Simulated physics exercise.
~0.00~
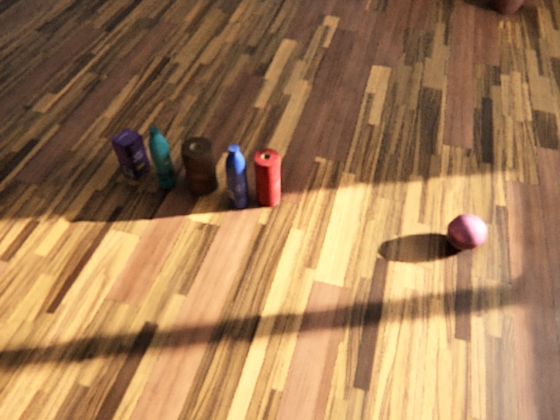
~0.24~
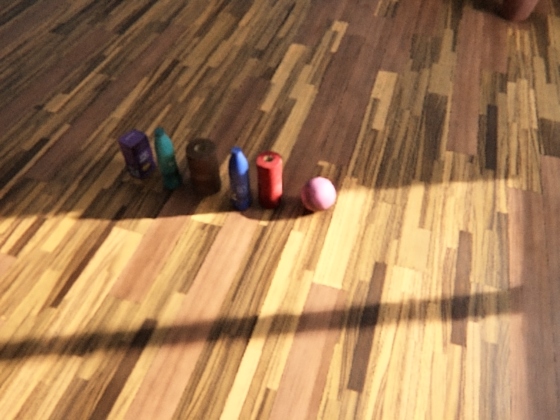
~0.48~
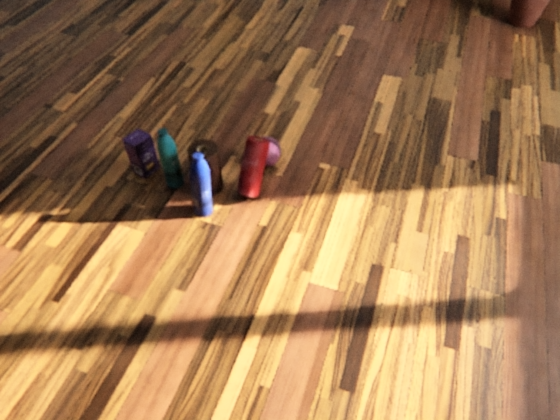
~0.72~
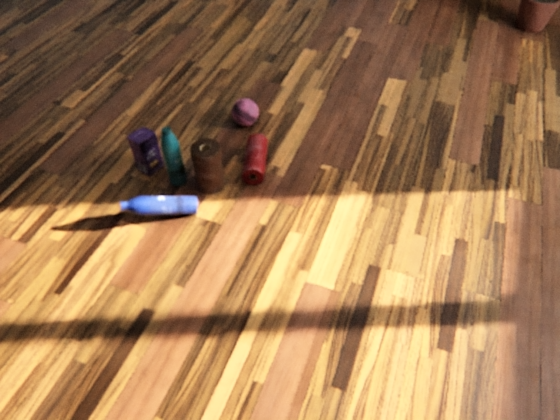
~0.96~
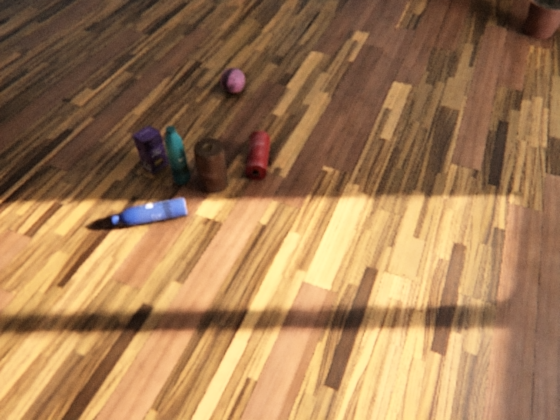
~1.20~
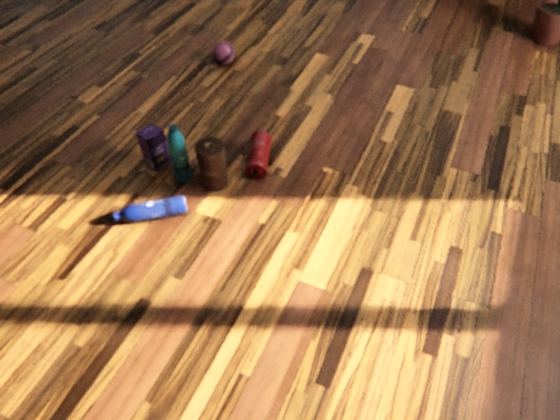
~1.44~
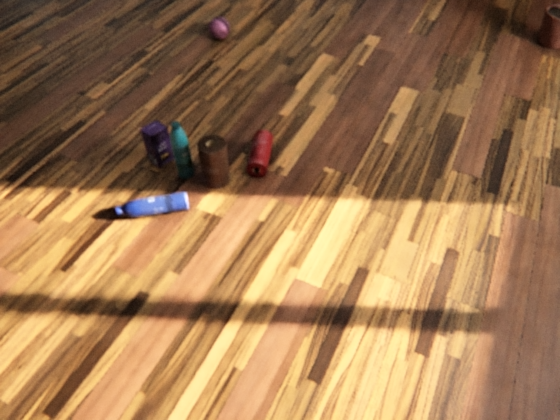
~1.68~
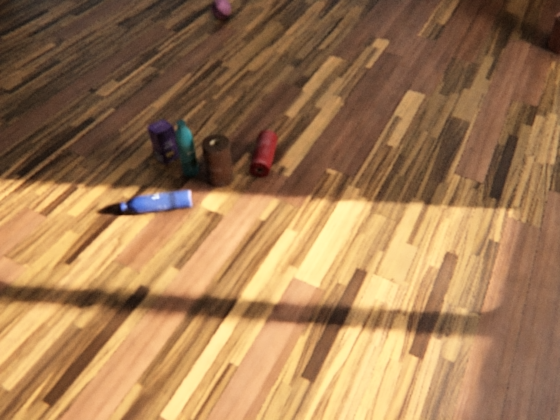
Five upright household items, a purple carton, a turquoise bottle, a brown roll, a blue bottle and a red roll, stand in a row left of centre on a sunlit, striped wooden floor, seen from above at an angle. A pink ball rolls in from the right toward the red roll at the row's end. The red roll tilts and the blue bottle slides forward and left, then both topple onto their sides. The ball carries on up past the row toward the far edge. Finally, the carton, turquoise bottle and brown roll still stand, with the ball at the top edge.
